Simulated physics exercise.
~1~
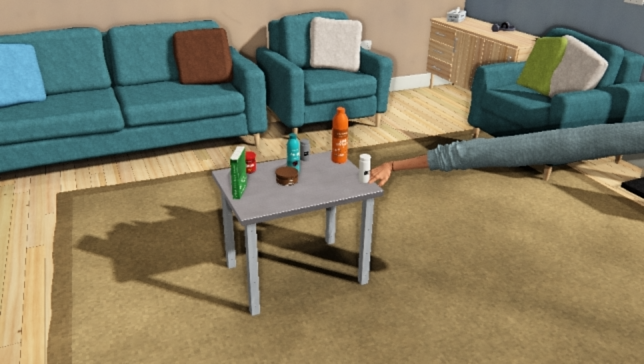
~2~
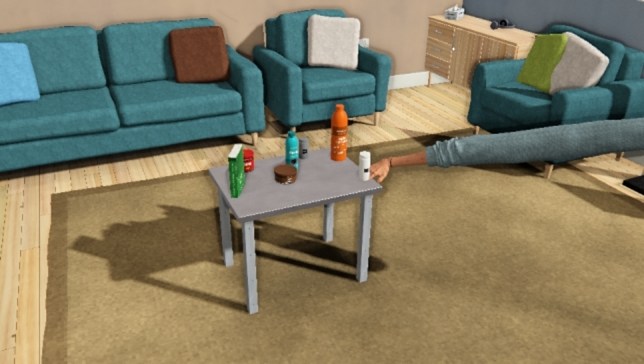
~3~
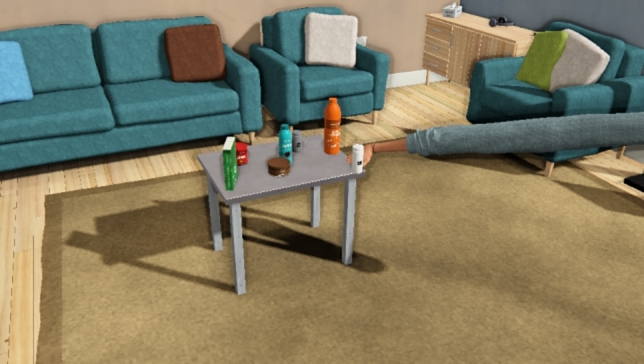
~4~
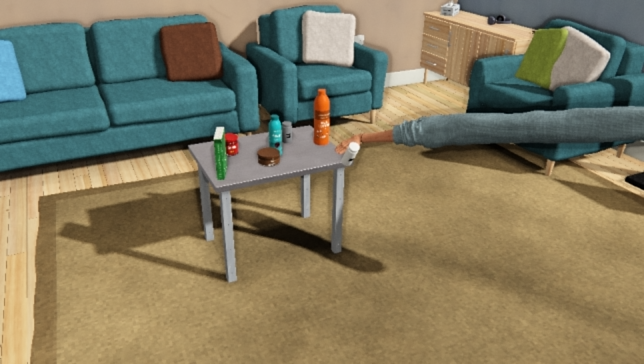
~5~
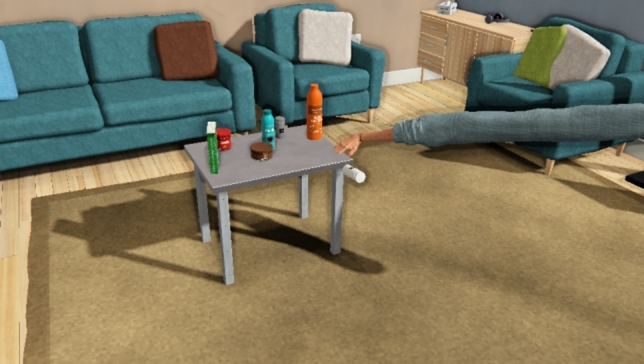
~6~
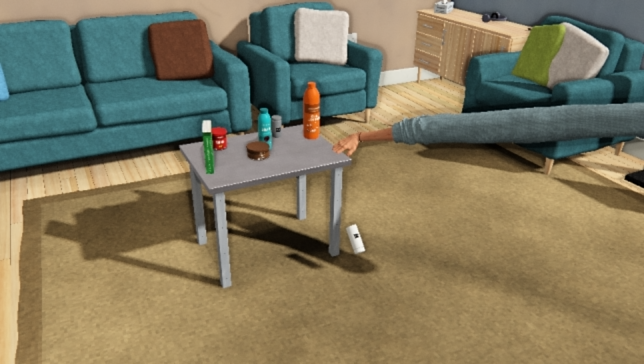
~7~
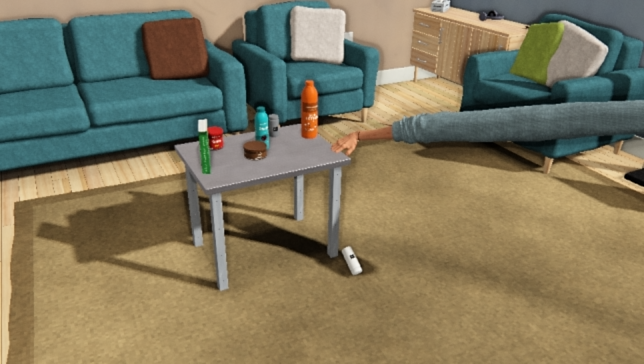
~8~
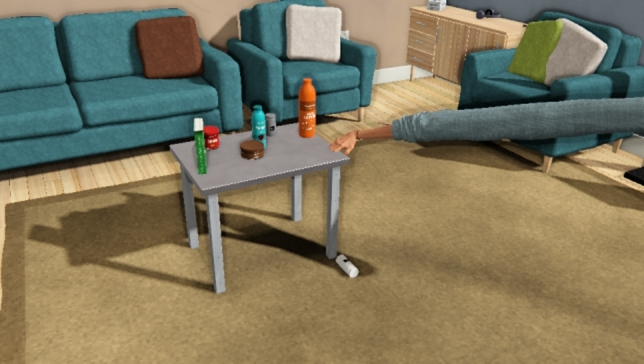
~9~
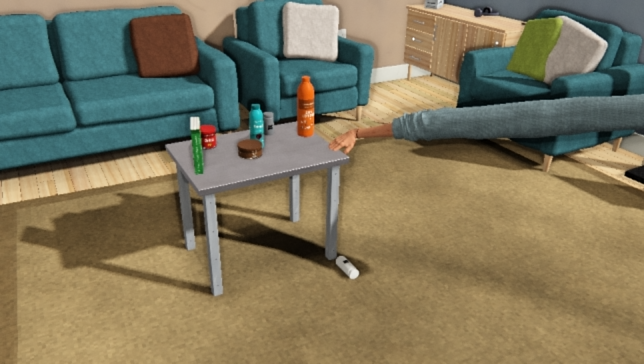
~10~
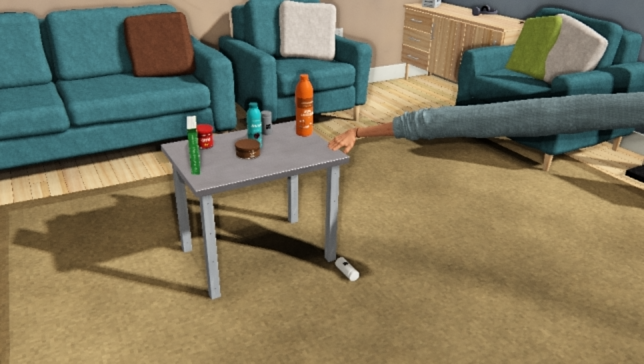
In a living room with teal sofas, a hand pushes a small grey table holding bottles, tubs and a green item across a rug; a white shaker tips off the near right edge and ends lying by a table leg, while the orange bottle and other items stay on top.
